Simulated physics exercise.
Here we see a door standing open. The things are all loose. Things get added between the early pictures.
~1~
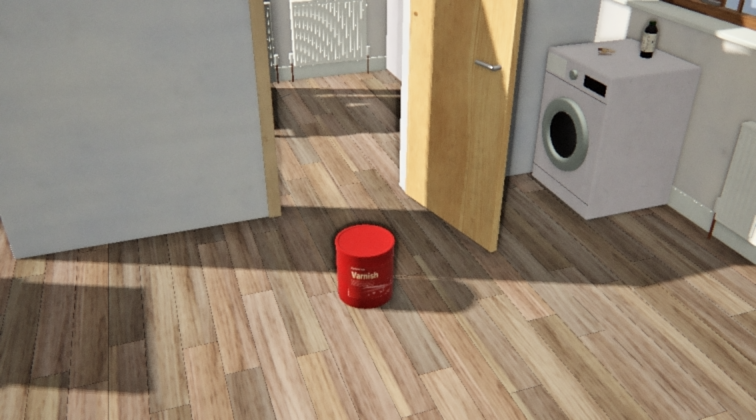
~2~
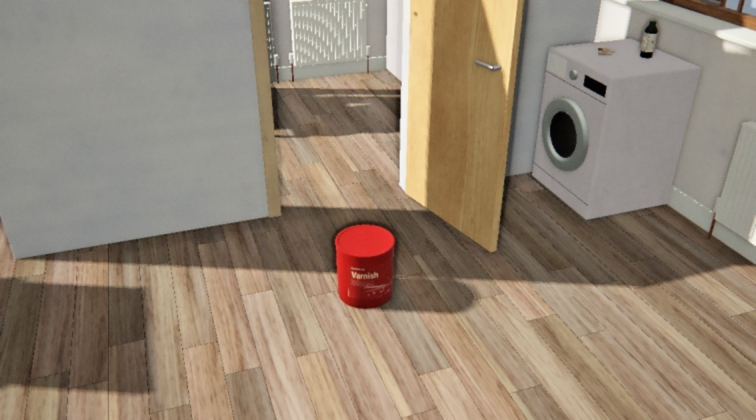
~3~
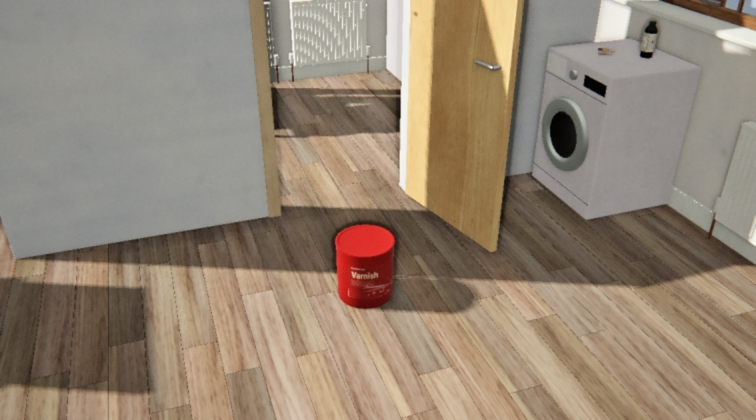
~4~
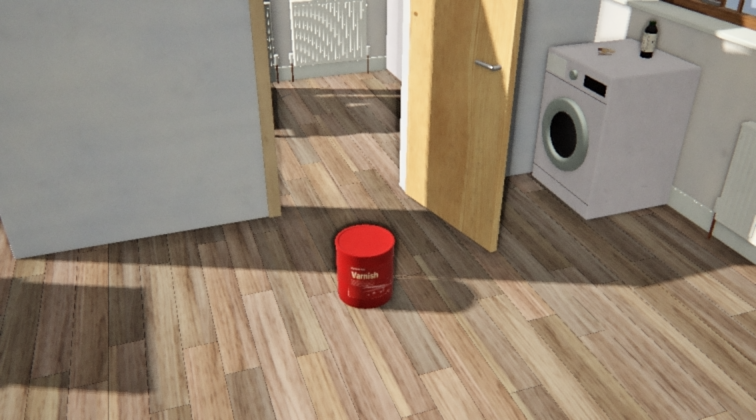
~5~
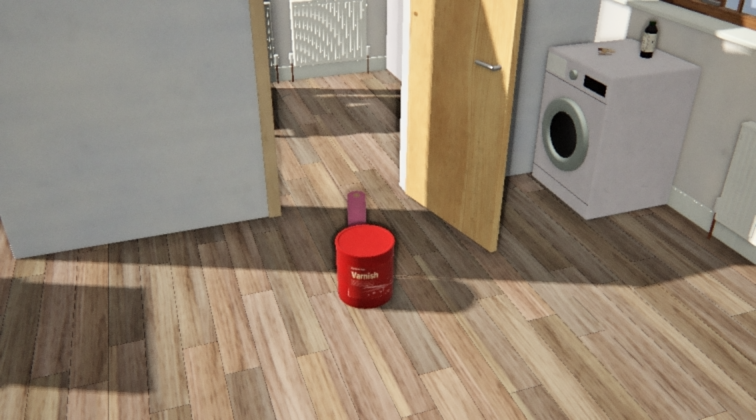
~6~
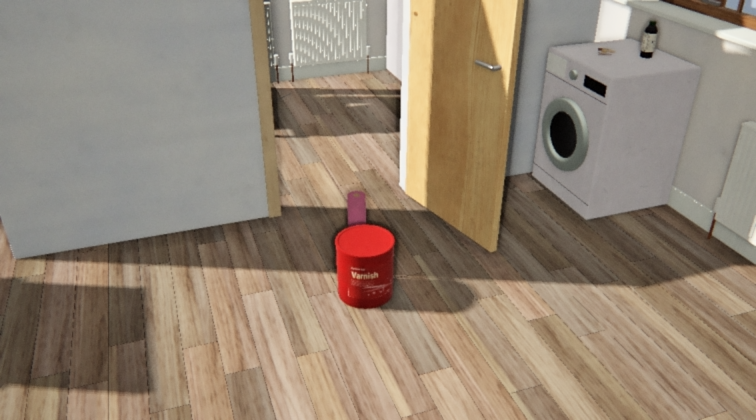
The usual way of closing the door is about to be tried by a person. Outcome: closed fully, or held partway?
Likely result: Gap gone.
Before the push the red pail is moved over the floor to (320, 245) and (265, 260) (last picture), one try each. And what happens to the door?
First it cannot finish its swing, then it finishes its swing.
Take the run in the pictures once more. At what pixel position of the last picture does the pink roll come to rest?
The object ends up somewhere near (294, 177).
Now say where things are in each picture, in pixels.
The first picture shows door wide open and still; red pail (365, 267).
The second picture shows door wide open and still; red pail (365, 267).
The third picture shows door wide open and still; red pail (365, 267).
The fourth picture shows door wide open and still; red pail (365, 267).
The fifth picture shows door wide open and still; red pail (365, 267).
The sixth picture shows door wide open and still; pink roll (357, 215); red pail (365, 267).
Then, 1.10 s later than the last frame, door 28° open; pink roll moved about its own width near (334, 208).
Then, 1.40 s later than the last frame, door 1° open; pink roll moved well along near (301, 188).
When it is over, door 0° open; lying over on the floor, pink roll; red pail as before. End places, in pixels of the last picture, pink roll near (294, 177).
